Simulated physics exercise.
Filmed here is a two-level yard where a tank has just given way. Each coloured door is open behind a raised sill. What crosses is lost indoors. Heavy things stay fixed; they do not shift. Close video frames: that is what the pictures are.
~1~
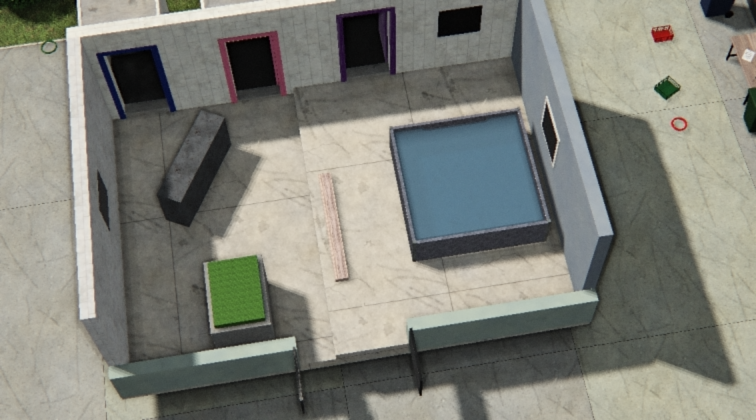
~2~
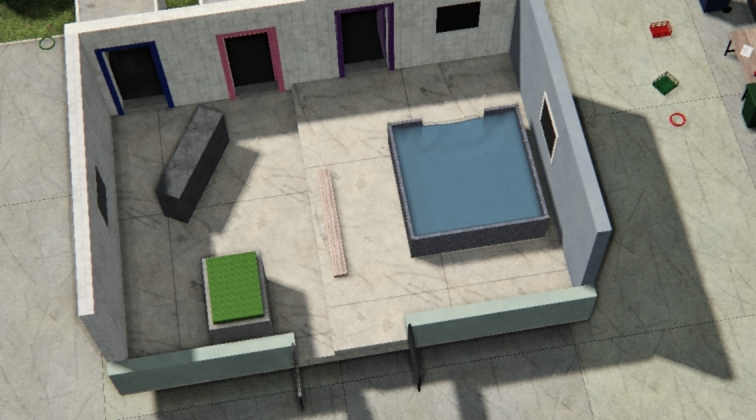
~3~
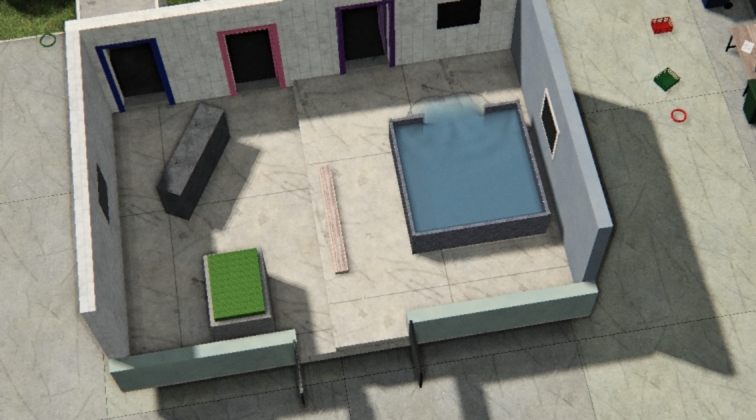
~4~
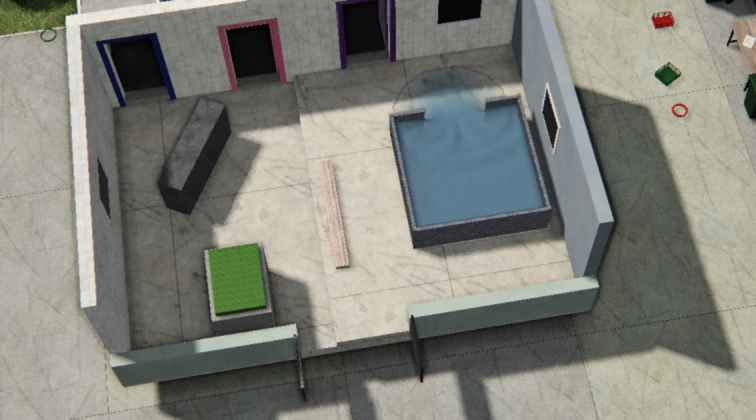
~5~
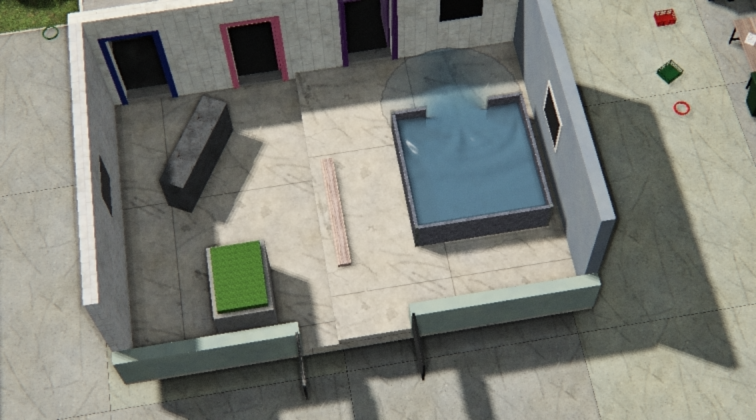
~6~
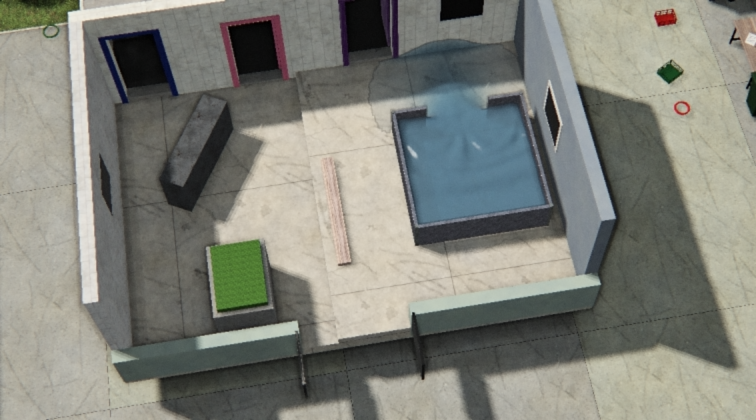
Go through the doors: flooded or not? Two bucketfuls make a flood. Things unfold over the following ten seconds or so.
Outcome: The blue door will respect the limit; the pink door will respect the limit; the purple door will break the limit.
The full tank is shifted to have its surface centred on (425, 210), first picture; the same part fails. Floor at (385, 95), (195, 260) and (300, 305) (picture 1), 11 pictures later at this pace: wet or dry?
Soaked, spared, spared.
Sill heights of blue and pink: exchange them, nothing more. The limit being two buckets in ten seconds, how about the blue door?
Then: The blue one exceeds the limit.
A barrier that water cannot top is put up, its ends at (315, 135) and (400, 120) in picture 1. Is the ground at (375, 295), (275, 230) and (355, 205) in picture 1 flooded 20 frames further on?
Reading the points as listed, I get left untouched, then left untouched, then left untouched.
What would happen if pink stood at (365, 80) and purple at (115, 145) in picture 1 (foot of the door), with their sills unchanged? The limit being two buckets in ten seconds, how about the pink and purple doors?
Note: Pink lets too much through; purple lets too much through.
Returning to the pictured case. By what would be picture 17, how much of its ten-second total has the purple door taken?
Around 20 percent.
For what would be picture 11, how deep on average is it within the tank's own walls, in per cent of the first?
That comes to about 76 per cent.
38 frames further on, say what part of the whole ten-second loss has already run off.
Something close to 60 percent by that point.
A moment on, water covers 15 % of the floor; the blue door not reached, the pink door not reached, the purple door under two buckets in.
Next, water covers 25 % of the floor; the blue door not reached, the pink door wet at the sill, nothing in, the purple door over two buckets in.
Then, water covers 40 % of the floor; the blue door wet at the sill, nothing in, the pink door wet at the sill, nothing in, the purple door far over two buckets in.
Later, water covers 80 % of the floor; the blue door wet at the sill, nothing in, the pink door under two buckets in, the purple door far over two buckets in.
In the end, water covers 95 % of the floor; the blue door under two buckets in, the pink door under two buckets in, the purple door far over two buckets in.
